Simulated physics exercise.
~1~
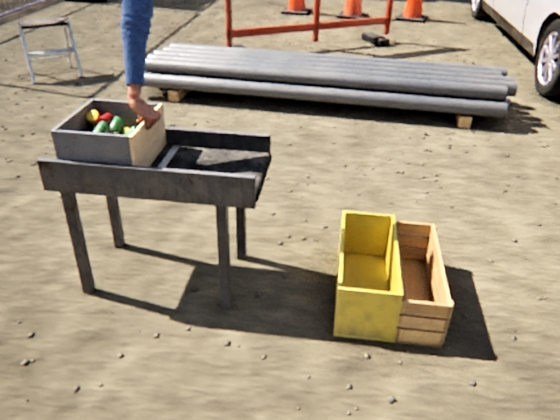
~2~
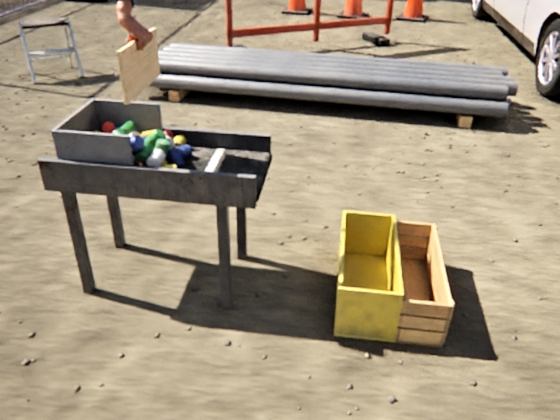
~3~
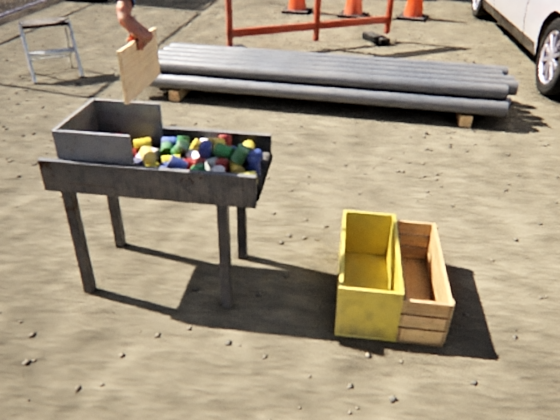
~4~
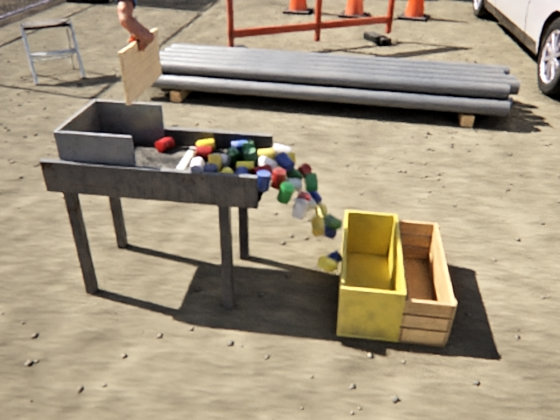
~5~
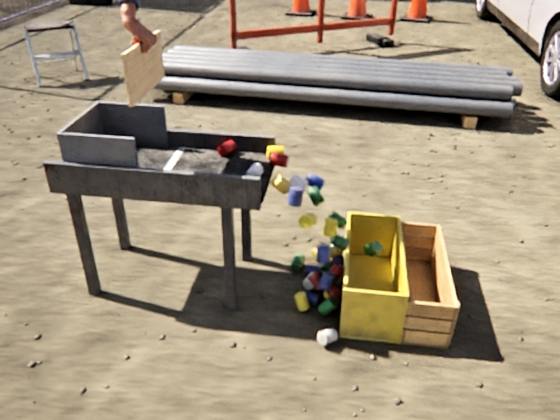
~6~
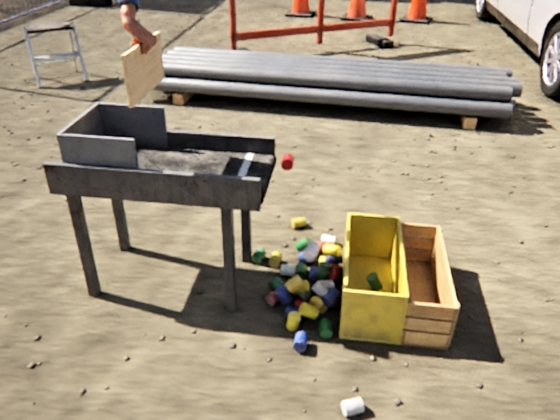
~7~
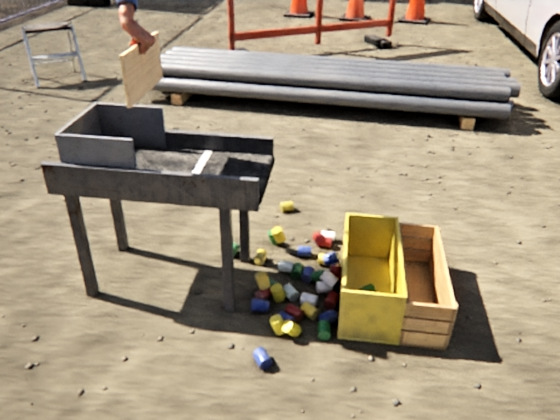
Colourful pieces slide off a raised belt and nearly all land short of the yellow box.
